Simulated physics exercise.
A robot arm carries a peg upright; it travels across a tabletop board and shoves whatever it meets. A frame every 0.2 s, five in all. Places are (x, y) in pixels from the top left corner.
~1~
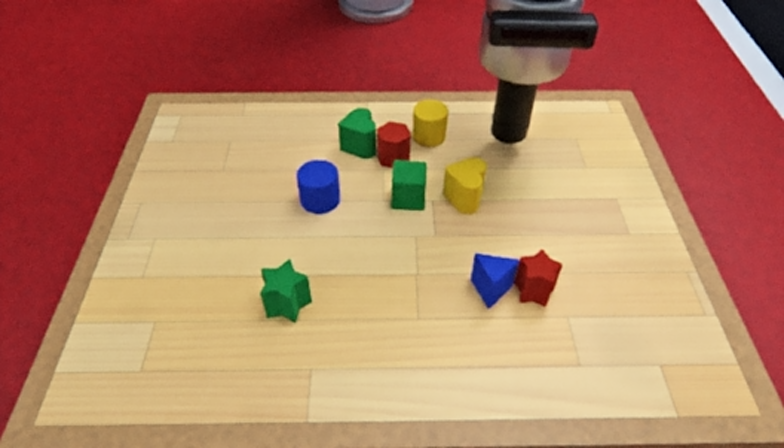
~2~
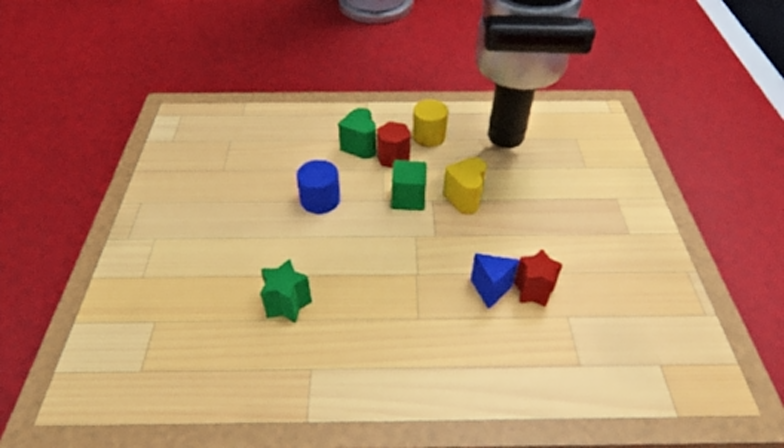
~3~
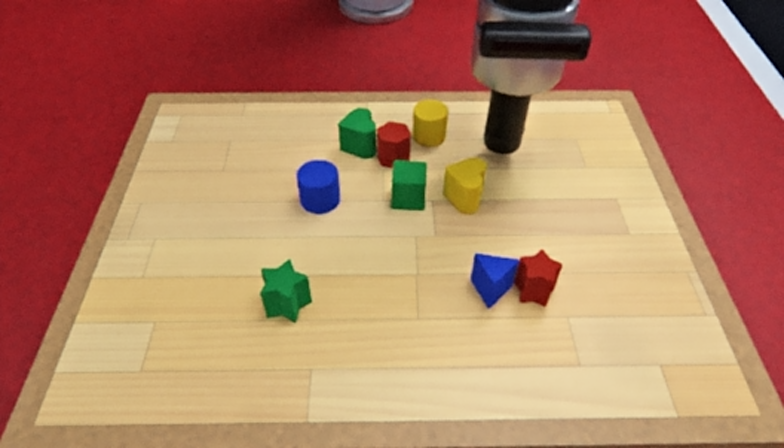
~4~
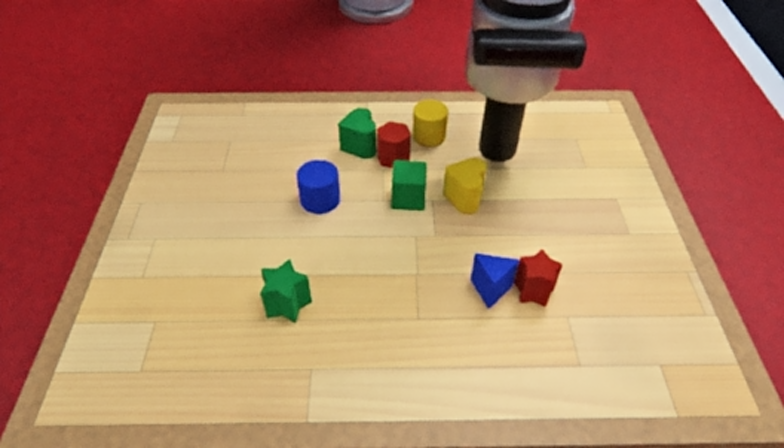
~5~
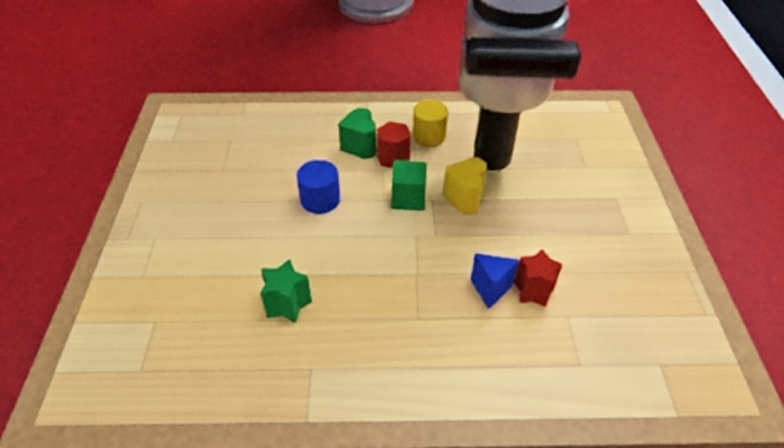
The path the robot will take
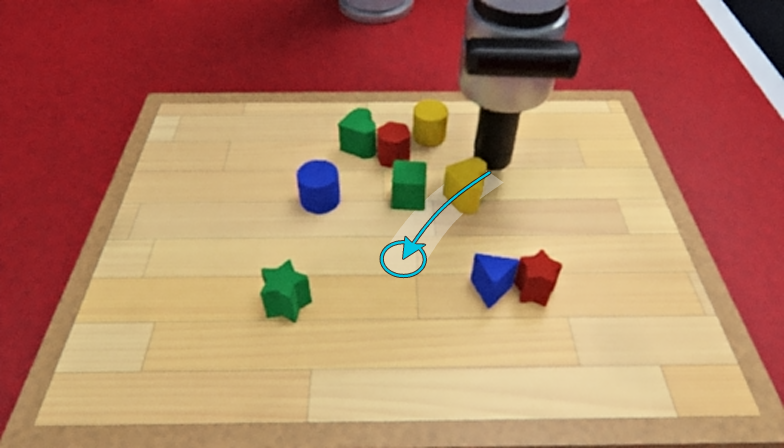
A robot arm moves its black peg slowly toward the yellow heart-shaped block among still blocks.
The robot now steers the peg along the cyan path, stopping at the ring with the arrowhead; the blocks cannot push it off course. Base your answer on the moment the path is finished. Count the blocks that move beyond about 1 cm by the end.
I count one.
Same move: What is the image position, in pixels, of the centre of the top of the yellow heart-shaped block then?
Its top middle will sit at (424, 261).
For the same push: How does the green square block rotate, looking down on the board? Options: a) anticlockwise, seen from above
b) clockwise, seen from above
The answer is b.
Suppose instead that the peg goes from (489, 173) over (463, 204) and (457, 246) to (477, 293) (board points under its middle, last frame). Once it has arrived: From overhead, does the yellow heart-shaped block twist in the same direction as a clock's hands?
Yes.
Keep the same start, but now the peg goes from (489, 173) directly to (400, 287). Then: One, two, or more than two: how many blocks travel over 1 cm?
One block shifts.
The line goes from (489, 173) via (442, 209), ending at (403, 259).
What follows on the original path. One third of the way, peg (458, 183); yellow heart-shaped block (444, 198), turned 25° anticlockwise.
Two thirds of the way, peg (428, 212); green square block (404, 173), turned 25° clockwise; yellow heart-shaped block (426, 232), turned 60° anticlockwise.
At the end, peg (404, 246); green square block (404, 173), turned 25° clockwise; yellow heart-shaped block (424, 261), turned 125° anticlockwise; blue triangular block unmoved.
